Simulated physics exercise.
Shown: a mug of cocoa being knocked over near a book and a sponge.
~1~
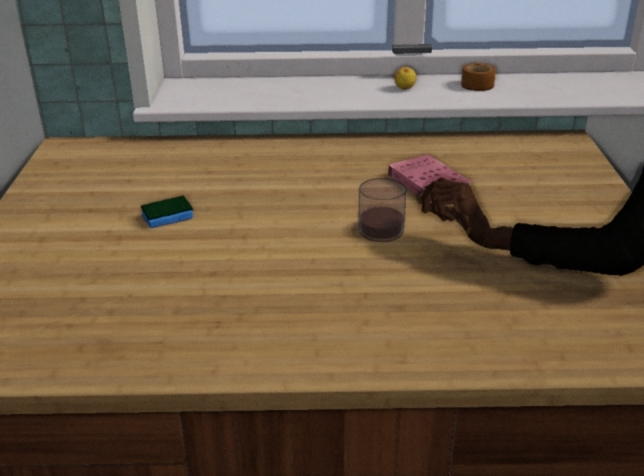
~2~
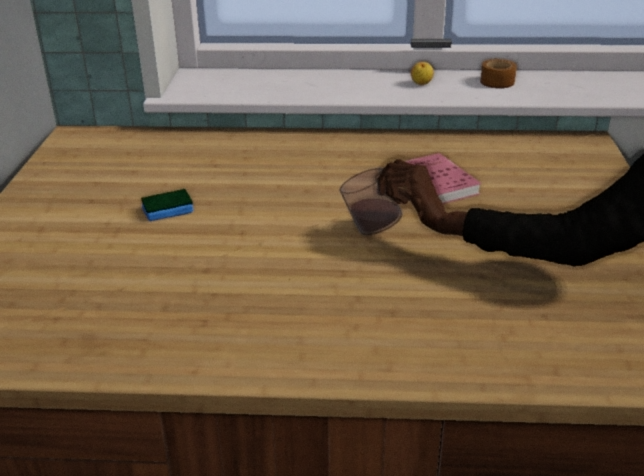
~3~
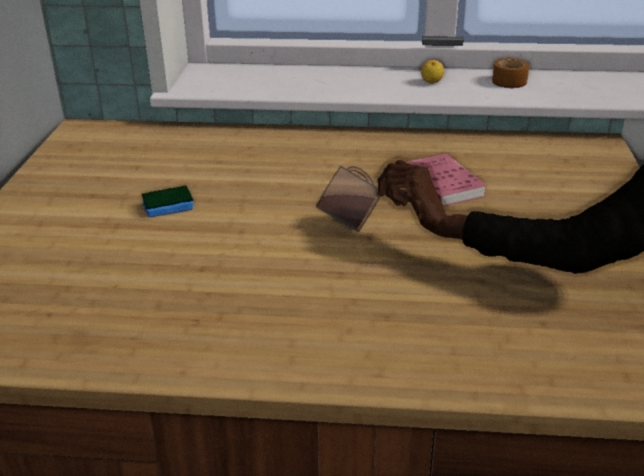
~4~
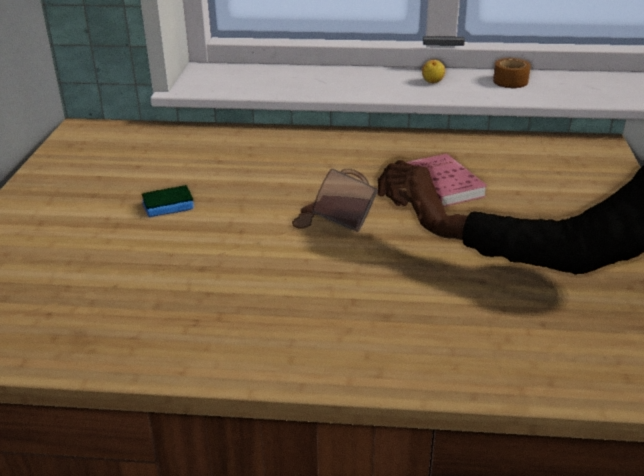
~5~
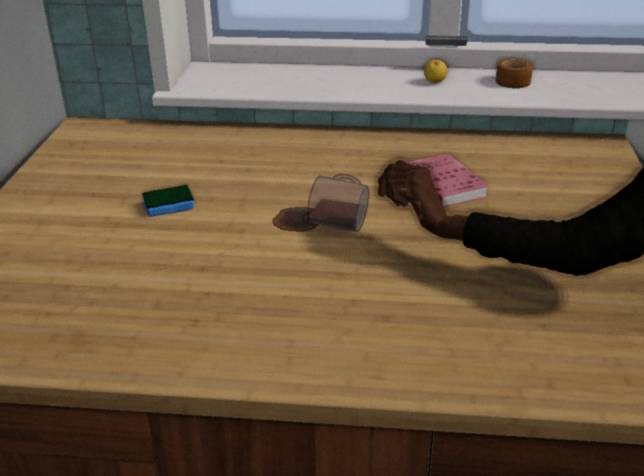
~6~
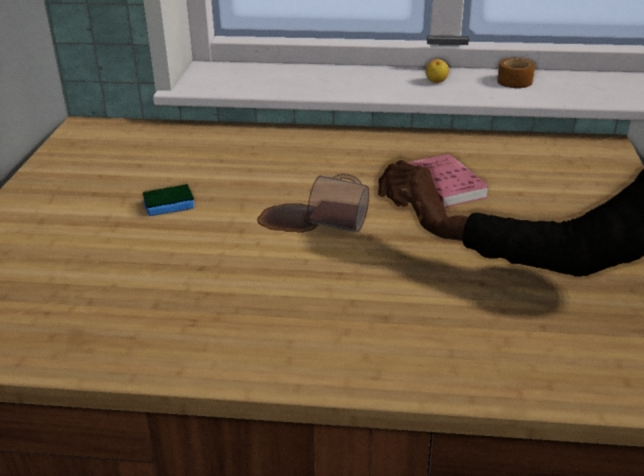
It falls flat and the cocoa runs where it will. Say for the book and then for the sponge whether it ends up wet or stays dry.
Book: Dry; sponge: Wet.
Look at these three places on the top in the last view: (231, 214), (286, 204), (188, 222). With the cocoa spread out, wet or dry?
Looks like the first is covered, the second covered and the third covered.
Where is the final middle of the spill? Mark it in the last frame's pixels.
(207, 200).
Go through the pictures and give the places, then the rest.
In the first frame, it stands upright; mug (382, 208) about a quarter full; book (430, 173); sponge (167, 206).
In the second frame, fingers against its side; mug (371, 200) tipped 25°.
In the third frame, it is falling; mug (348, 198) tipped 65°; sponge (167, 195).
In the fourth frame, it is falling; mug (344, 200) tipped 75°; book (444, 174).
In the fifth frame, it is down; mug (337, 204) tipped 85°; a puddle starts at (298, 218).
In the sixth frame, it is down; mug (337, 204) tipped 85°; a puddle starts at (293, 217); book (446, 174); sponge (168, 194).
A moment on, the puddle covers about as much as a plate; the book is untouched; the sponge is reached.
Further on, the puddle covers about as much as a tray; the book is untouched; the sponge is reached.
When it is over, the puddle covers about as much as a tray; the book is untouched; the sponge is reached.
